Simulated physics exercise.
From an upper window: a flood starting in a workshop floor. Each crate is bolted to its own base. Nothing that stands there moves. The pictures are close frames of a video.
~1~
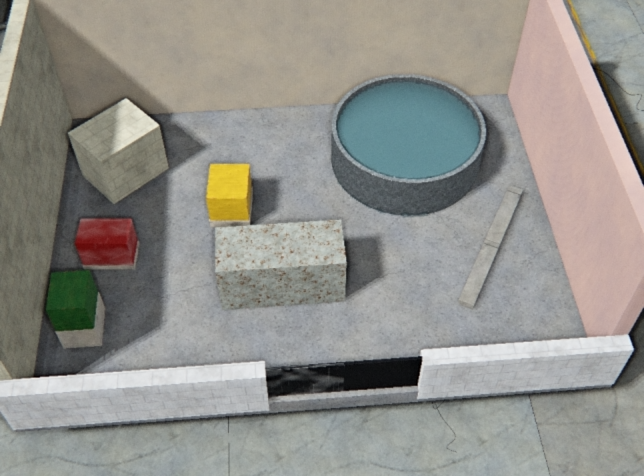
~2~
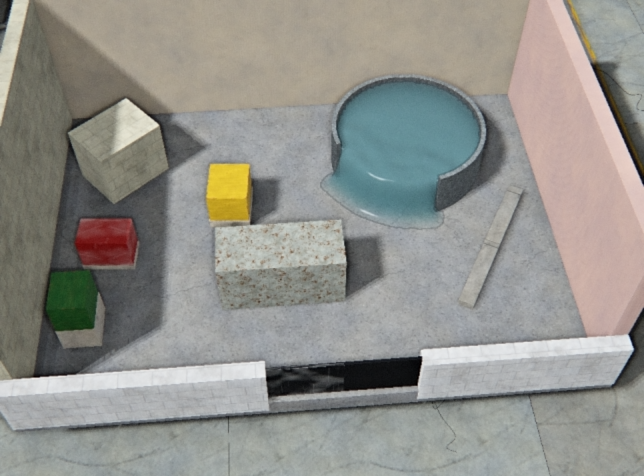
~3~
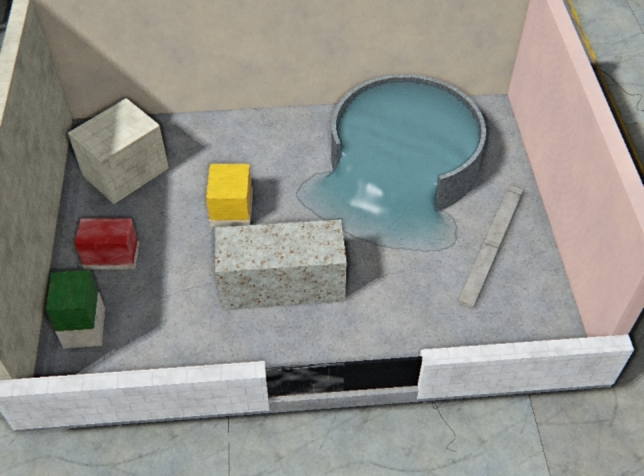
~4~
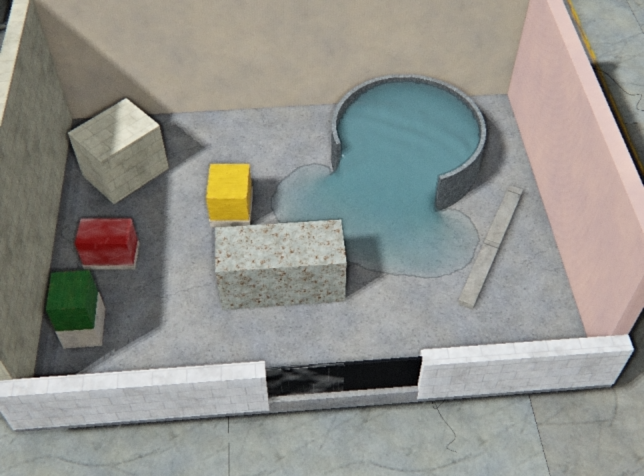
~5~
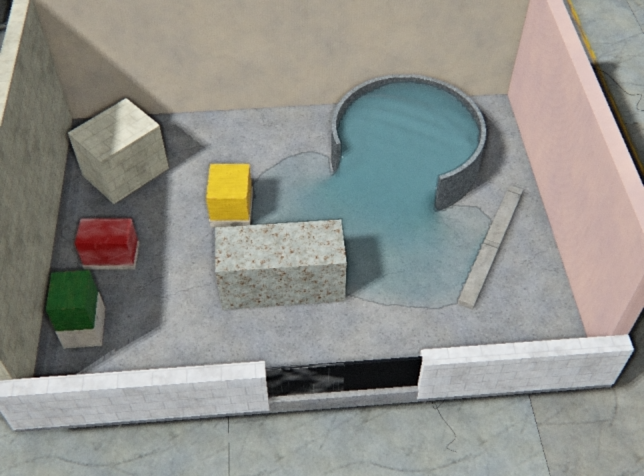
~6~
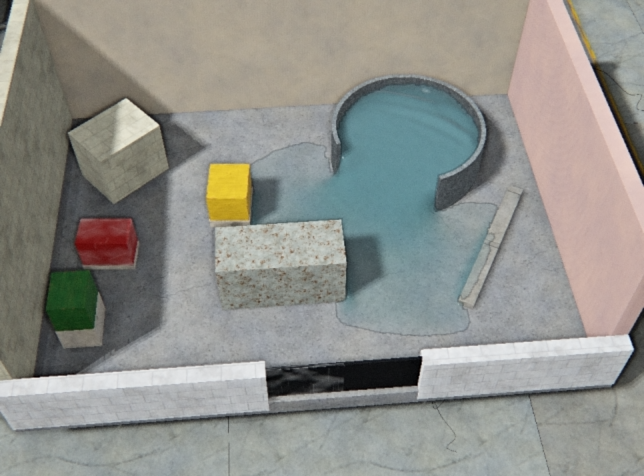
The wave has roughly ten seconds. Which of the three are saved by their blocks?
In the end: The green crate stays dry; the yellow crate gets wet; the red crate gets wet.
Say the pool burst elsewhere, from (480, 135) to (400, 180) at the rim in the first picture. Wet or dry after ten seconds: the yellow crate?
One by one: The yellow one keeps dry.
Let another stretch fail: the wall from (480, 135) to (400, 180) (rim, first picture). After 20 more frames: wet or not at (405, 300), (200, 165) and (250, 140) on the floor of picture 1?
One after the other: Awash, no water, free of water.
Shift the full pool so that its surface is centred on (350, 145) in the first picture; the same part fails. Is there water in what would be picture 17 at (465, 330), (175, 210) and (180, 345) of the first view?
In turn: Wet, wet, no water.
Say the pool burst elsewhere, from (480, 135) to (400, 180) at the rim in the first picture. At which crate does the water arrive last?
That is the yellow-painted one.
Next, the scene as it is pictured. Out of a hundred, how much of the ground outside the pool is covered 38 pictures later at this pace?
Roughly 100 per cent.
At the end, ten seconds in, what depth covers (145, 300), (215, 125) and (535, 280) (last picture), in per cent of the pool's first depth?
Roughly 12, 18 and 12 per cent, in turn.
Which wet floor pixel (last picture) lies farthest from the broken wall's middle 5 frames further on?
Near (82, 294).
A moment on, water covers 35 % of the floor; the green crate water round its plinth, the yellow crate water round its plinth, the red crate water round its plinth.
Next, water covers 50 % of the floor; the green crate water round its plinth, the yellow crate water round its plinth, the red crate water round its plinth.
Then, water covers 80 % of the floor; the green crate water round its plinth, the yellow crate water round its plinth, the red crate water round its plinth.
Later, water covers 100 % of the floor; the green crate water round its plinth, the yellow crate water round its plinth, the red crate water round its plinth.
In the end, water covers 100 % of the floor; the green crate stayed above the water, the yellow crate was topped, the red crate was topped.
